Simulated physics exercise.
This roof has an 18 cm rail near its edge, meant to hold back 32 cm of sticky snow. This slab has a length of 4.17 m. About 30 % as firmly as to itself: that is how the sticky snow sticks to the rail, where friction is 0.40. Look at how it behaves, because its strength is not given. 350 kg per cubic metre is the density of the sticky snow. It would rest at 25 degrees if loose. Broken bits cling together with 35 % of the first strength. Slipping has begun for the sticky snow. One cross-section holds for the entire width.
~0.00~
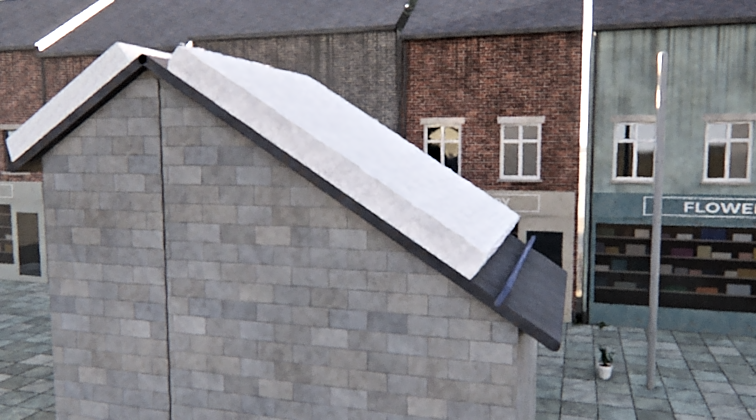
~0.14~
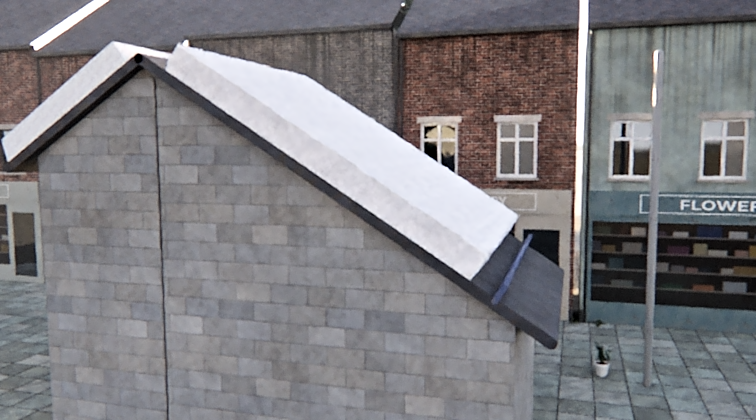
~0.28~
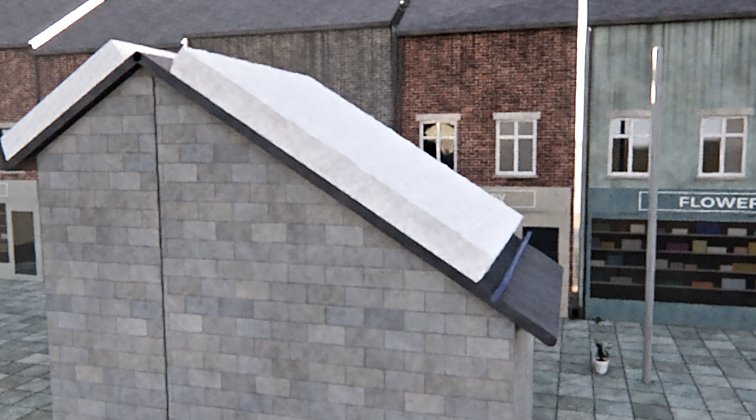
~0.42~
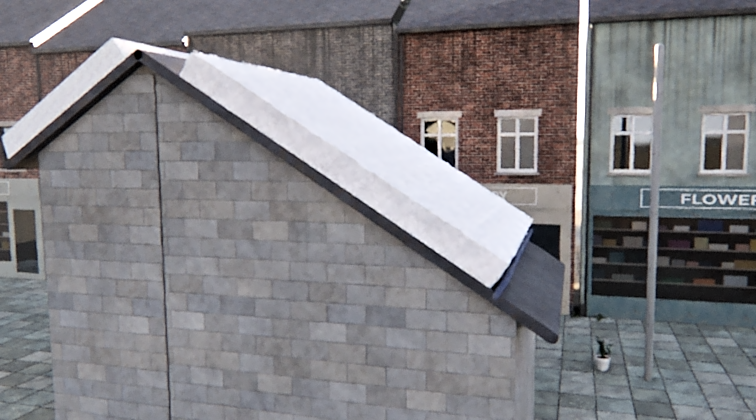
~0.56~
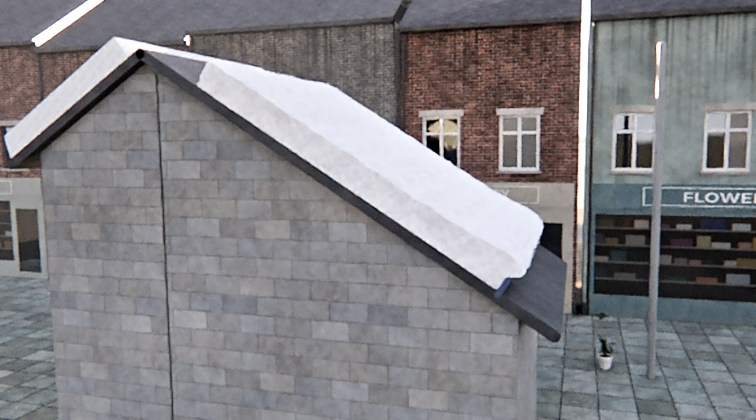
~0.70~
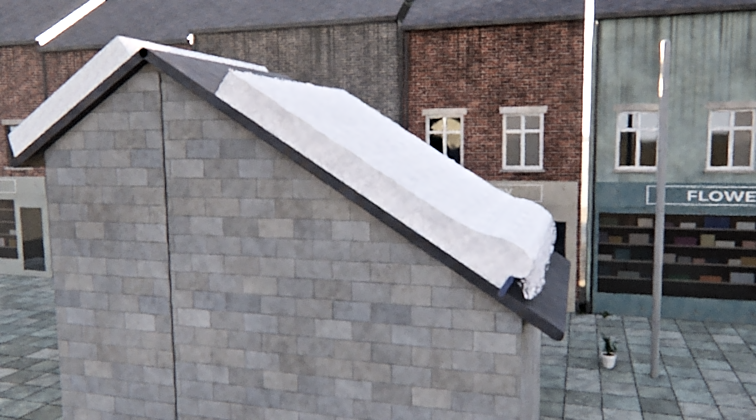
In the video, a thick slab of snow slides down the right slope of a grey block building's roof, uncovering dark roofing near the ridge, then pushes over a low blue rail as its front edge bulges and crumbles.
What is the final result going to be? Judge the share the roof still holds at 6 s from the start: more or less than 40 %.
Verdict: Less.
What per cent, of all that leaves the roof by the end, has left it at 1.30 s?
Roughly 20 percent.
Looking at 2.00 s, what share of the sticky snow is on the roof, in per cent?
45 per cent, roughly.
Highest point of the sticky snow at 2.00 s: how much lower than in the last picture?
By my estimate, near 1.4 m.
By 1.30 s, 83 % of the snow is on the roof.
By 2.00 s, 46 % of the snow is on the roof.
By 2.70 s, 28 % of the snow is on the roof.
By 3.40 s, 24 % of the snow is on the roof.
By 6.00 s, at the end, 23 % of the snow is on the roof.
